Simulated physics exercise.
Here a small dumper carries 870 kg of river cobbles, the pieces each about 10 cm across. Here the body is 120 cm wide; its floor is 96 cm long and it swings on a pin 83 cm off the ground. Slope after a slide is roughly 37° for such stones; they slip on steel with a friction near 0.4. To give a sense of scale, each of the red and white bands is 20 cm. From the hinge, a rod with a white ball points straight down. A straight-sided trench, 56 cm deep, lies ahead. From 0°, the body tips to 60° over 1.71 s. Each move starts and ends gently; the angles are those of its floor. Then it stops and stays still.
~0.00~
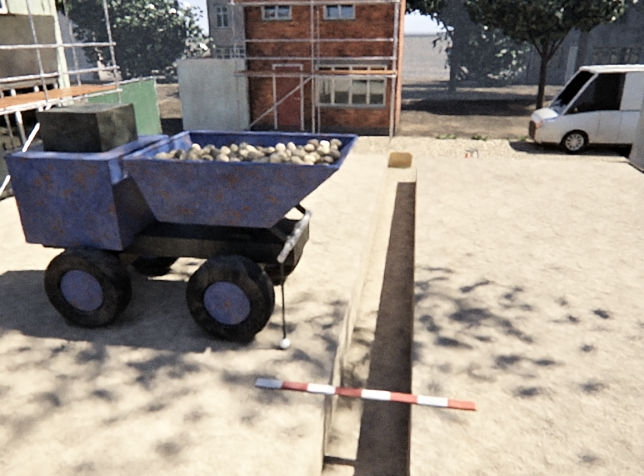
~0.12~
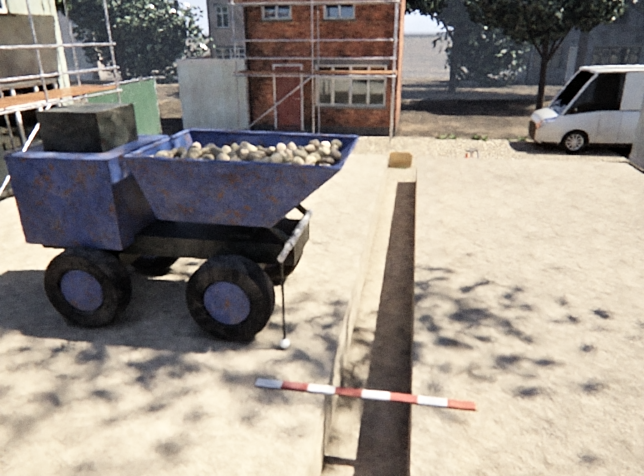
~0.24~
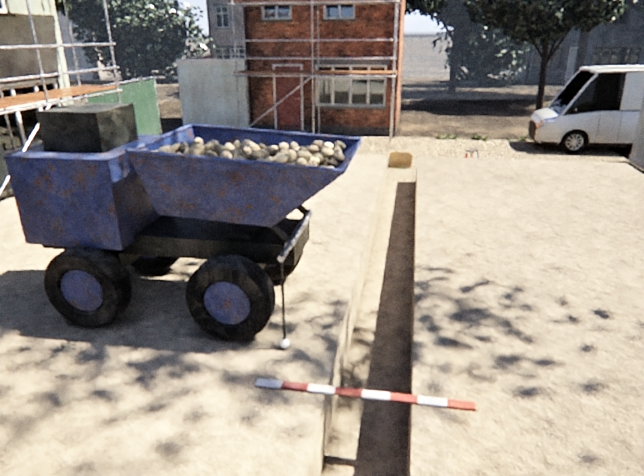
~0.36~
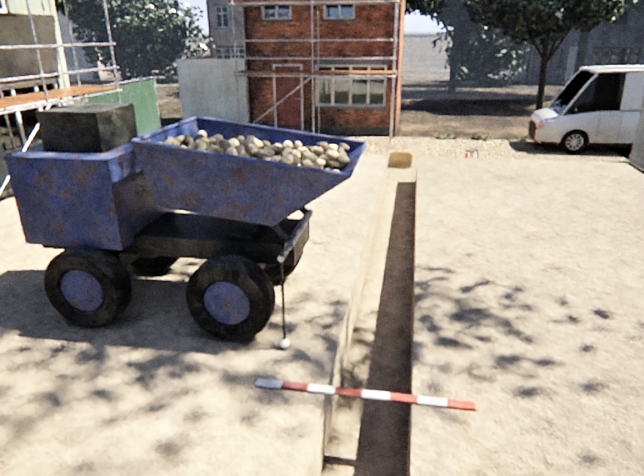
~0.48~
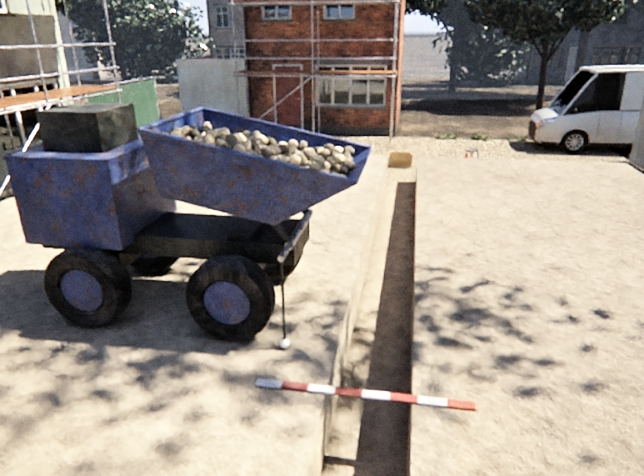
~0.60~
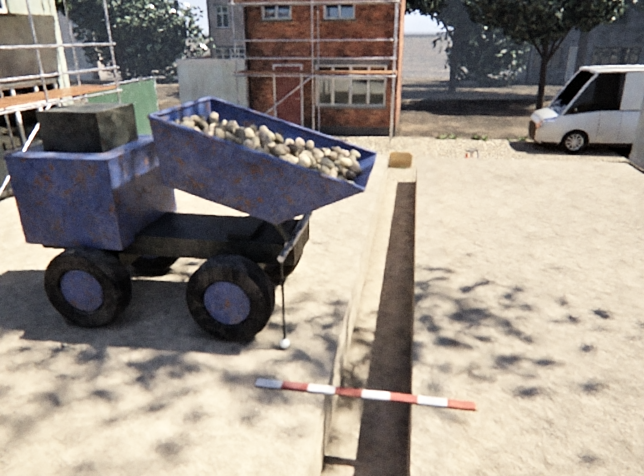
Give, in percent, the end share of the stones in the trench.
Near 30 percent.
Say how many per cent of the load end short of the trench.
0 per cent or so.
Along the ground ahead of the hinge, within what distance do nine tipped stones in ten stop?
About 200 cm.
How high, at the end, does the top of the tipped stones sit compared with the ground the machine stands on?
Near 36 cm up from the ground.
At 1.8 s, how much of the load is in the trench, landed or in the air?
I'd say near 5 per cent at that time.
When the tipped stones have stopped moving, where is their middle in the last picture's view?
(450, 317).
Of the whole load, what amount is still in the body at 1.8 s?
About 80% remains inside.
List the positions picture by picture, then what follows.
The body is at 0°, its lip at (339, 168); the top of the load is at (303, 149), in the first frame.
The body is at 1°, its lip at (340, 169); the top of the load is at (288, 150); the stones move at 0.2 m/s on average, in the second frame.
The body is at 3°, its lip at (344, 172); the top of the load is at (246, 148); the stones move at 0.4 m/s on average, in the third frame.
The body is at 7°, its lip at (350, 176); the top of the load is at (207, 142); the stones move at 0.4 m/s on average, in the fourth frame.
Lip at (357, 183), floor tilted 12°, highest stones at (205, 133); the stones move at 0.5 m/s on average, in the fifth frame.
The body is at 17°, its lip at (364, 190); the top of the load is at (213, 124); the stones move at 0.6 m/s on average, in the sixth frame.
After 1.3 s the floor is at 51°; 100 % in the body; the foremost stones are at (385, 211).
After 1.8 s the floor is at 60°; 81 % in the body, 7 % in the trench, 12 % past the trench; the foremost stones are at (452, 308).
After 2.2 s the floor is at 60°; 50 % in the body, 6 % in the trench, 44 % past the trench; the foremost stones are at (517, 328).
After 5.0 s the floor is at 60°; 0 % in the body, 29 % in the trench, 71 % past the trench; the foremost stones are past the picture's edge.
